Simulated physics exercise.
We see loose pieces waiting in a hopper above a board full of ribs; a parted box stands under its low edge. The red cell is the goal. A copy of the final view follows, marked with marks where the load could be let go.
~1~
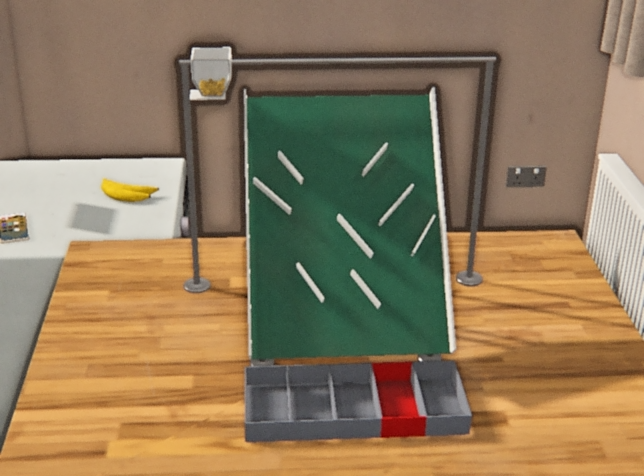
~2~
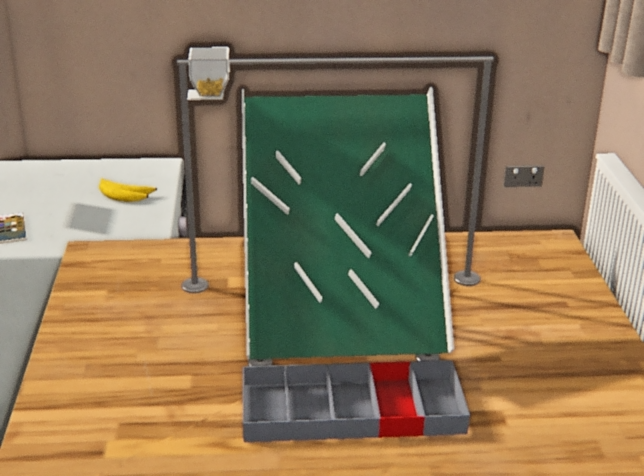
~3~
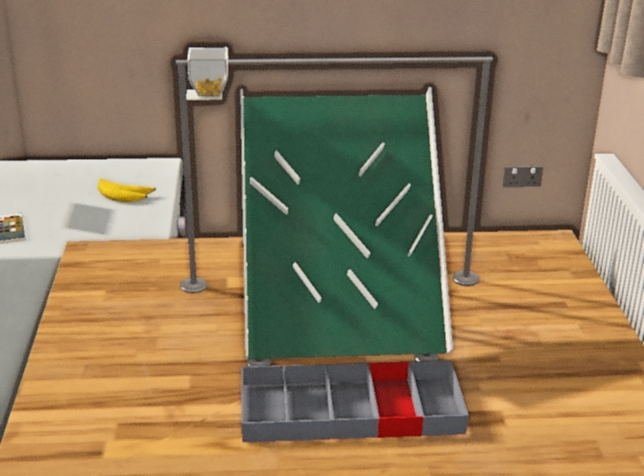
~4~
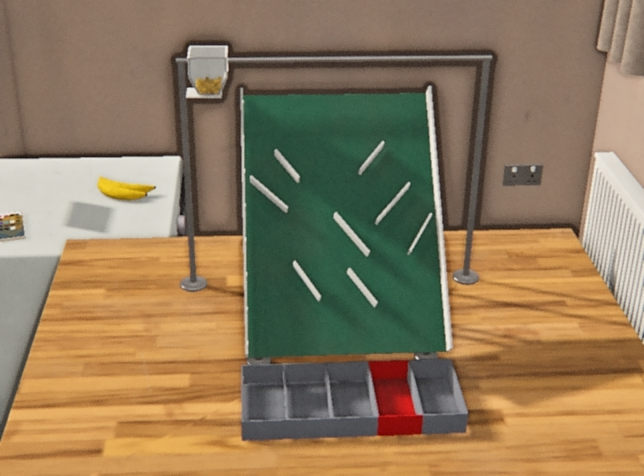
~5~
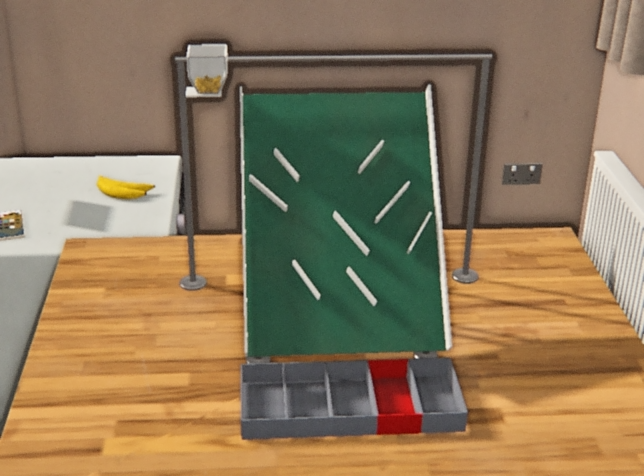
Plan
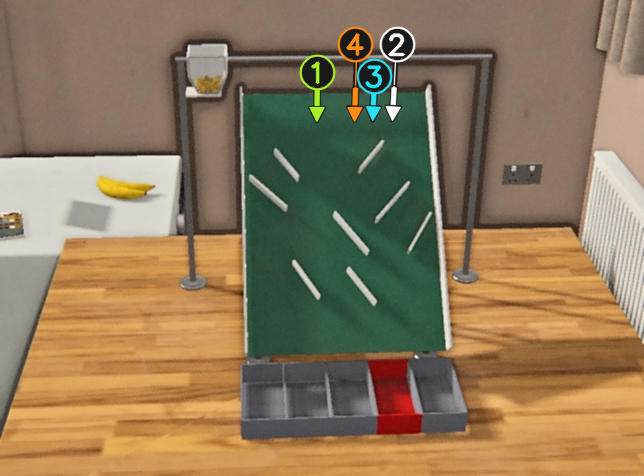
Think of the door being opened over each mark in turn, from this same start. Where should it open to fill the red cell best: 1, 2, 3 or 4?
2.
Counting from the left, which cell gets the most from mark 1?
The third.
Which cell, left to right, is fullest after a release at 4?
The fifth.
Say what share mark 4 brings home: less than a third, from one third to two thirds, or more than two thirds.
Mark 4 gives less than a third.
On the marked copy, mark 1 meets the board at (316, 116); mark 2 meets the board at (392, 115); mark 3 meets the board at (372, 115); mark 4 meets the board at (354, 116).
With 1, about a tenth in the red cell, the larger part in other cells, about a tenth outside the box.
With 2, roughly two thirds in the red cell, roughly a quarter in other cells, about a tenth outside the box.
With 3, roughly half in the red cell, roughly half in other cells.
With 4, roughly a quarter in the red cell, the larger part in other cells.
